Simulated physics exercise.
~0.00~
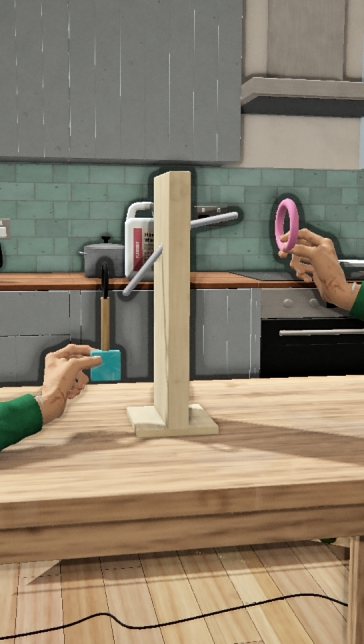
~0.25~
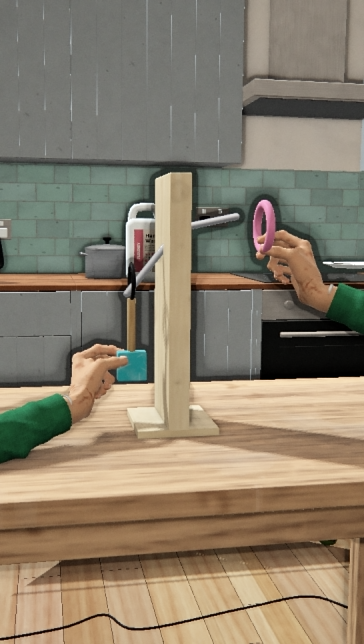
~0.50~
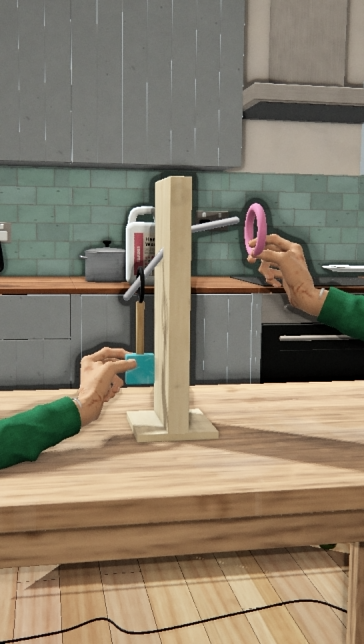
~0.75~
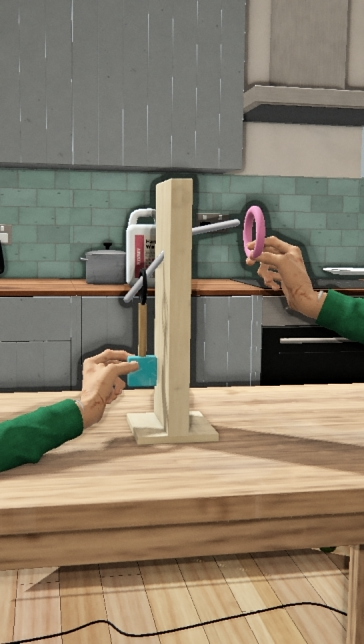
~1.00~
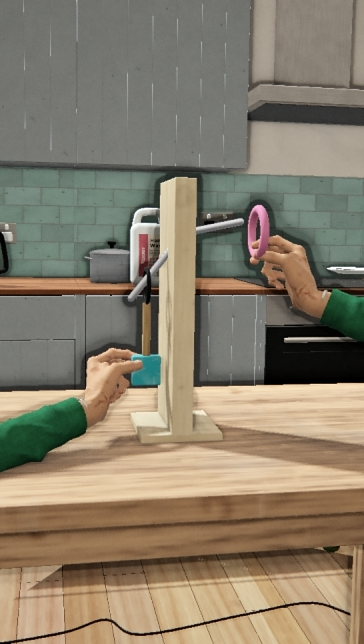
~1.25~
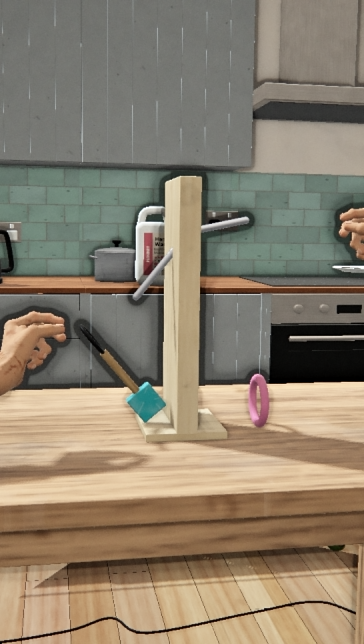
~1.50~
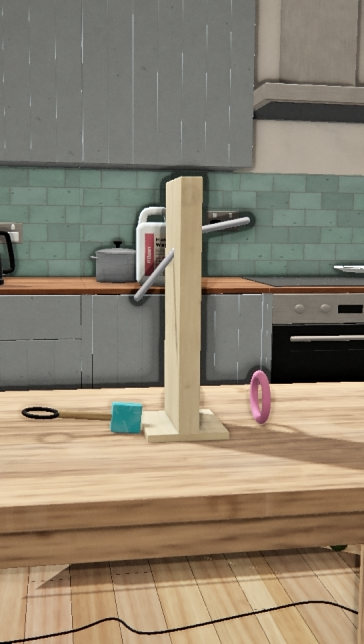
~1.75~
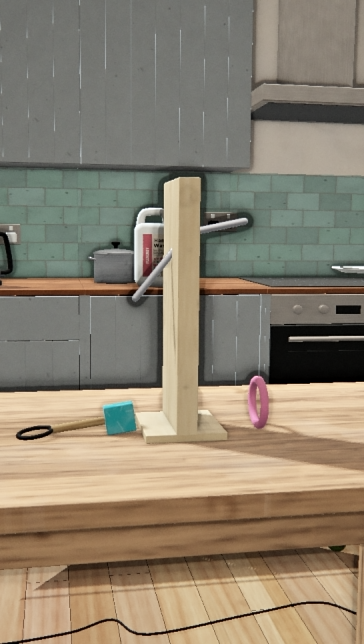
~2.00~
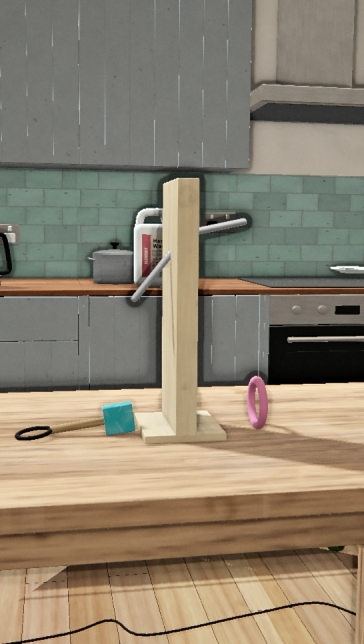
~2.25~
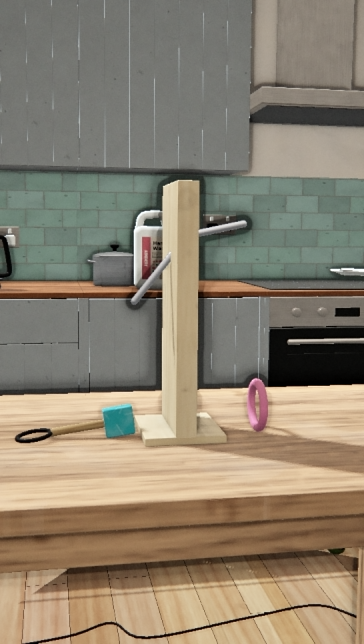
On a wooden table in a kitchen, two hands brought a turquoise brush and a pink ring of tape in toward a peg stand, then let go, and both dropped to the table, the brush tipping over flat and the tape staying upright.
